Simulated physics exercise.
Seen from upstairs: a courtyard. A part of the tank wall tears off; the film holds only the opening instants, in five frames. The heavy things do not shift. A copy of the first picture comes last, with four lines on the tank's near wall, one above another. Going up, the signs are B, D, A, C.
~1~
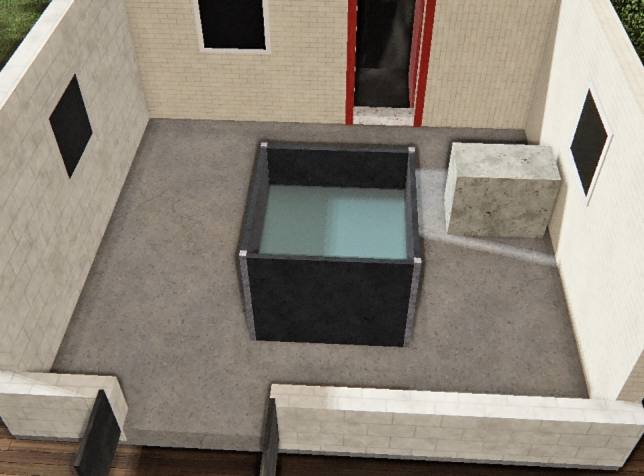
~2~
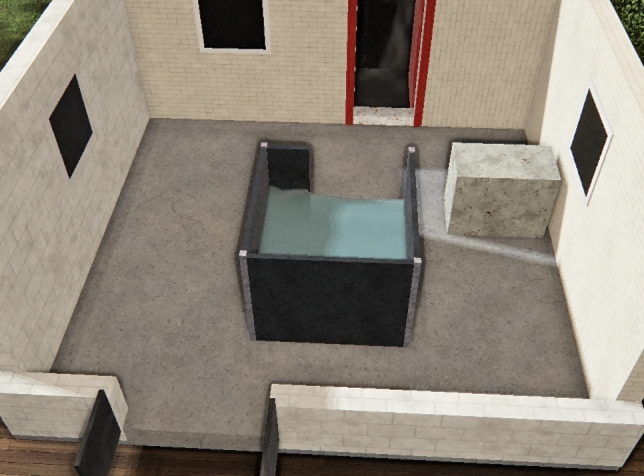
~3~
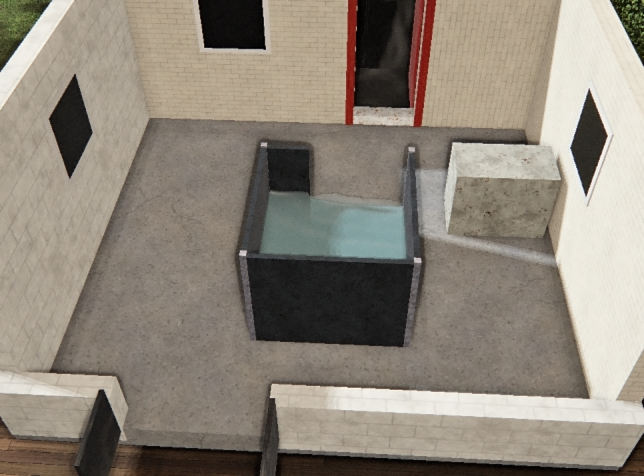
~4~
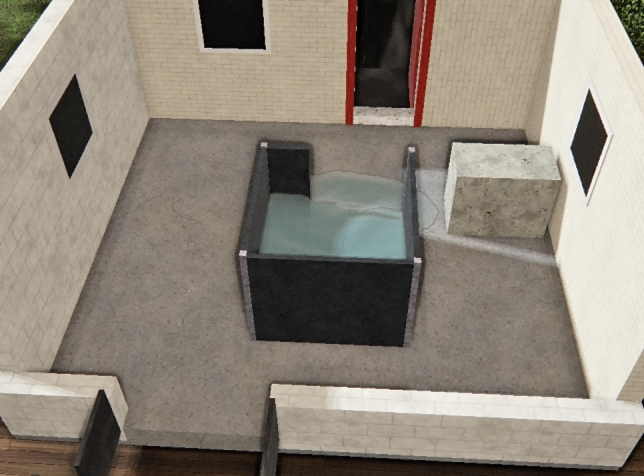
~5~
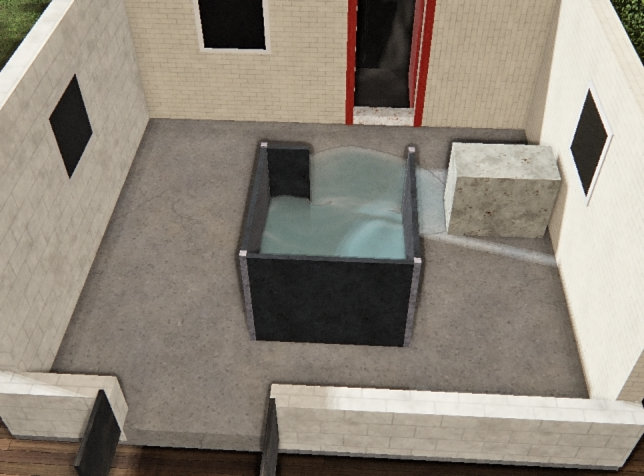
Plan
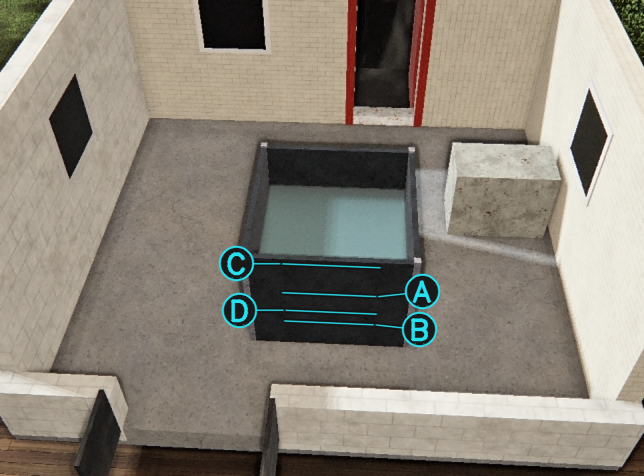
Water pours from a dark tank in a walled yard after part of its back opens.
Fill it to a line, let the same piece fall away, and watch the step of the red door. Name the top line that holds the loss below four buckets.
Go for B.
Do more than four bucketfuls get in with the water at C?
Yes.
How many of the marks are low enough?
One.
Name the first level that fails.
D.
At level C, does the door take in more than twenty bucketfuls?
Yes.
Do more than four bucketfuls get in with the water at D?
Yes.
In cyan, A at (330, 294); B at (329, 322); C at (330, 265); D at (329, 312); from the bottom up B, D, A, C.
With A, dozens of bucketfuls pour in.
With B, a bucket or two gets in.
With C, dozens of bucketfuls pour in.
With D, about 8 bucketfuls get in.
